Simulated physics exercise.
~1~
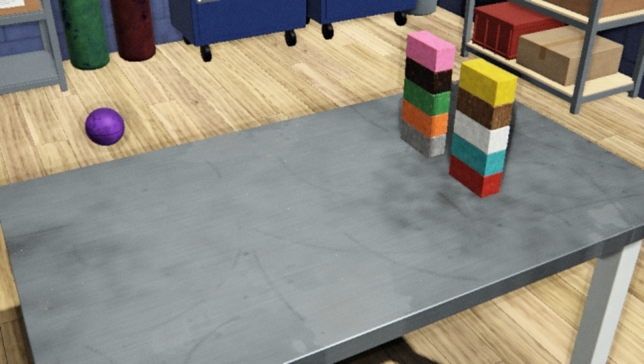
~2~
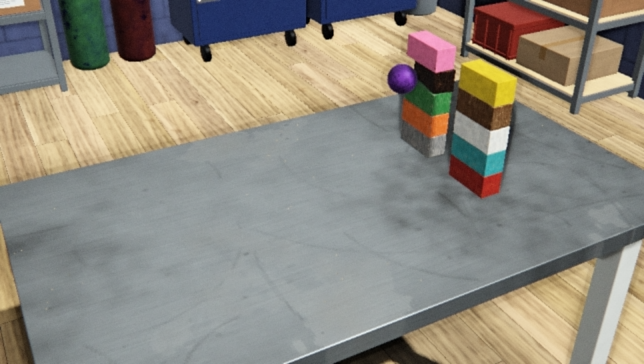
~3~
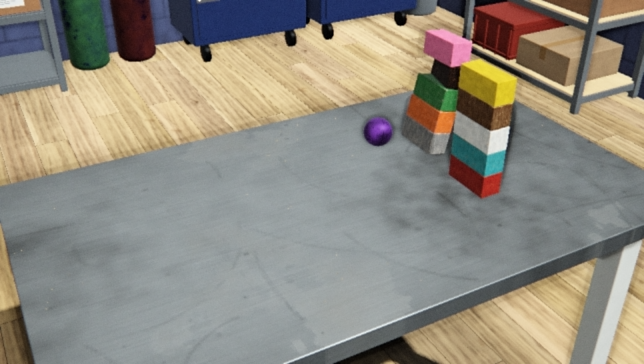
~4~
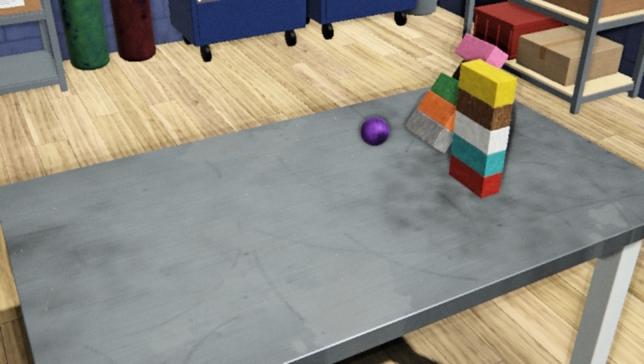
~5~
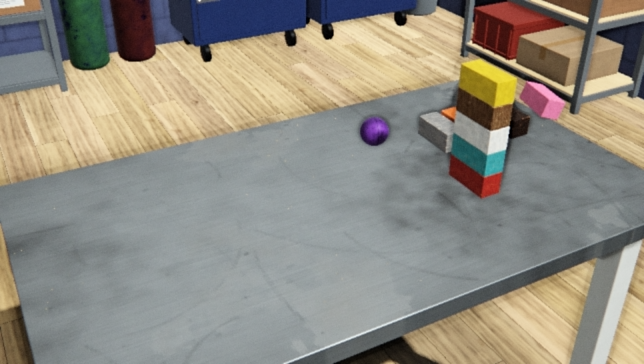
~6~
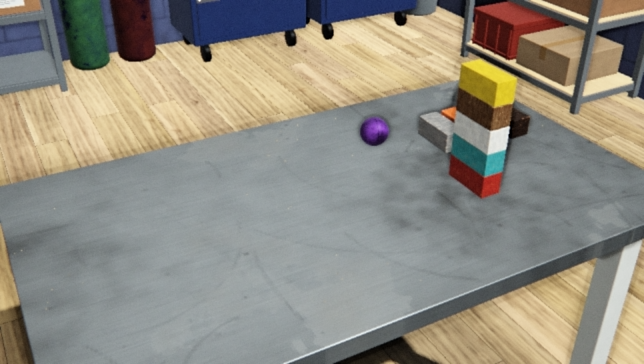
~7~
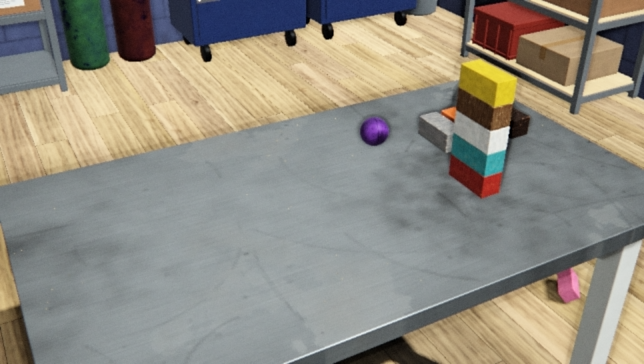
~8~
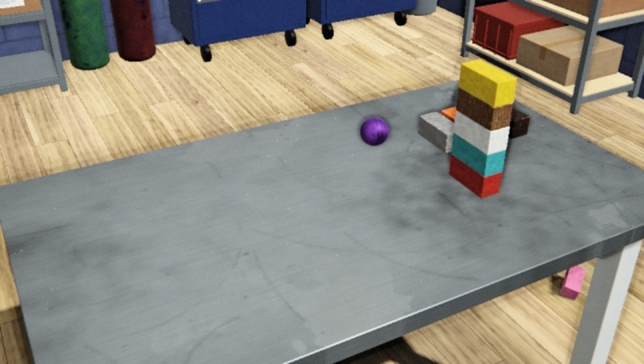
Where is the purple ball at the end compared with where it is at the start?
At the start the purple ball is at the left, beyond the far edge of the table. At the end it rests on the table, farther right, just left of the blocks.
